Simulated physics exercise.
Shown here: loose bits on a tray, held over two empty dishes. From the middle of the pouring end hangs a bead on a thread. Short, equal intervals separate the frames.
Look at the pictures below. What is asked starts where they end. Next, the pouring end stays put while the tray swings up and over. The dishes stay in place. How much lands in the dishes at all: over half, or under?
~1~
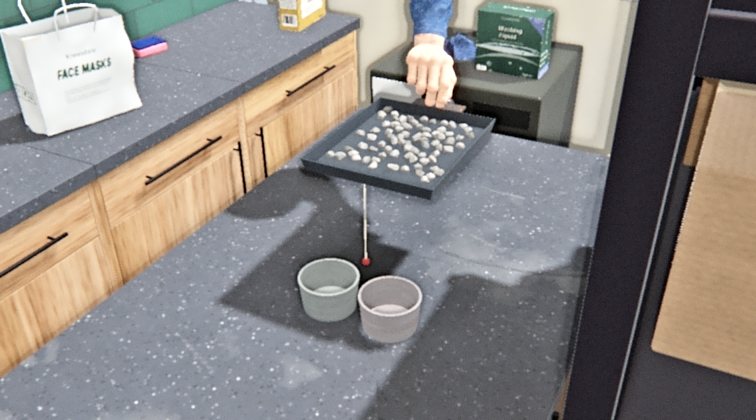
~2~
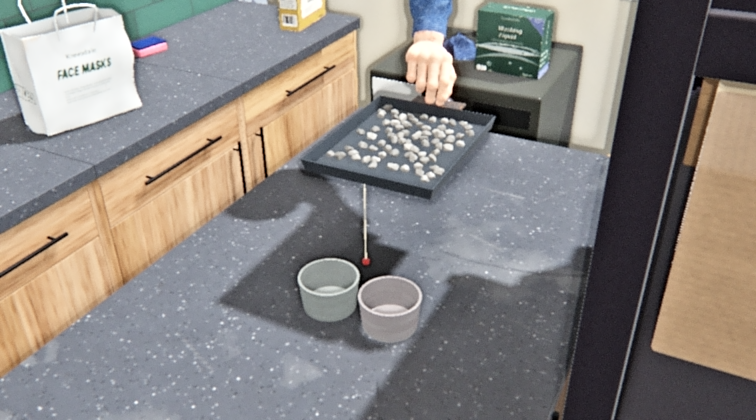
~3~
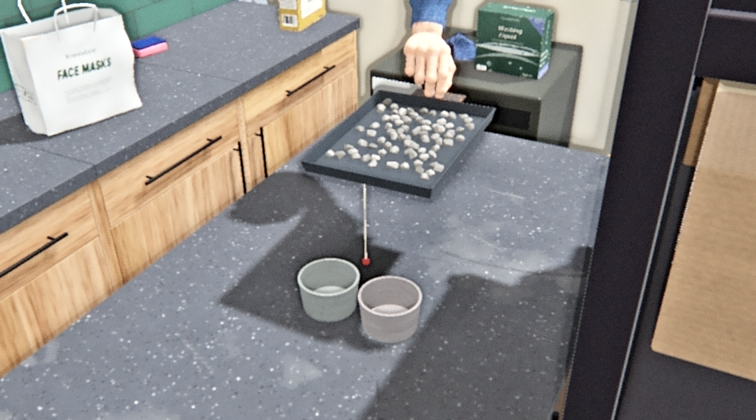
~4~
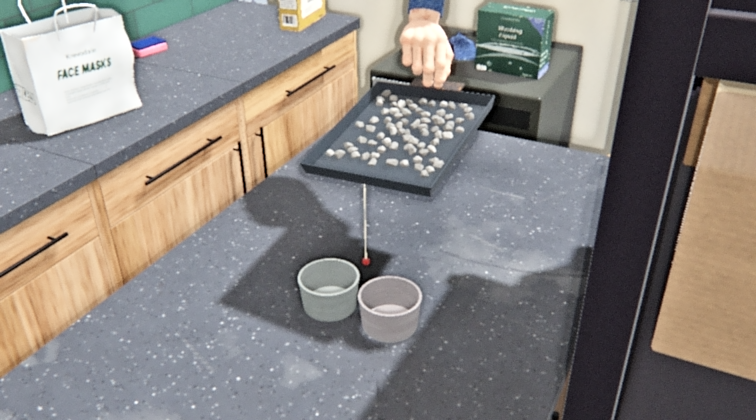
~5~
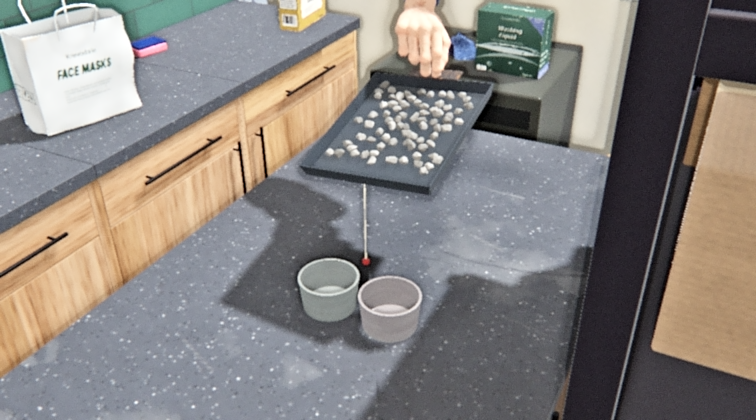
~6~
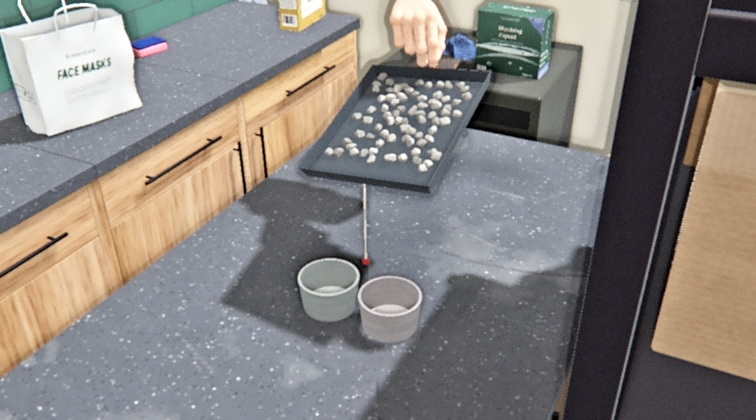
The dishes will gather a lesser portion.
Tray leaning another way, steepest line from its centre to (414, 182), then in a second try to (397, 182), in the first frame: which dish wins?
Outcome one: The right side; outcome two: The right side.
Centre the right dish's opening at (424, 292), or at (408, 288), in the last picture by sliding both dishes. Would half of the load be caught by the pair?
Well, a minority share the first time and a minority share the next.
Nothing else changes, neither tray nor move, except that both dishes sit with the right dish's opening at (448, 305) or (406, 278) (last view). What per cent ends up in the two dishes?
Trial 1 around 0 percent, trial 2 around 20 percent.
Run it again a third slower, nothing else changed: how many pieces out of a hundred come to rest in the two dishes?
That works out at roughly 50 per cent.
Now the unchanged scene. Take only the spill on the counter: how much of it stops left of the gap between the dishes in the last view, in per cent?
Roughly 90 in a hundred.
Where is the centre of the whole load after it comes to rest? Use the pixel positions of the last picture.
Close to (298, 293), more or less.
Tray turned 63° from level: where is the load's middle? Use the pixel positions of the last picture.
The middle of the pieces shows up near (332, 170).
Soon, tray tipped steeply; nearly all on the tray; a small part in the air.
A while on, tray tipped past a quarter turn; about a quarter on the tray; about a quarter in the left dish; about half outside both; a small part in the air.
Towards the end, tray tipped past a quarter turn; about a third in the left dish; about two thirds outside both.
Finally, tray tipped past a quarter turn; none in the right dish; about a third in the left dish; about two thirds outside both.
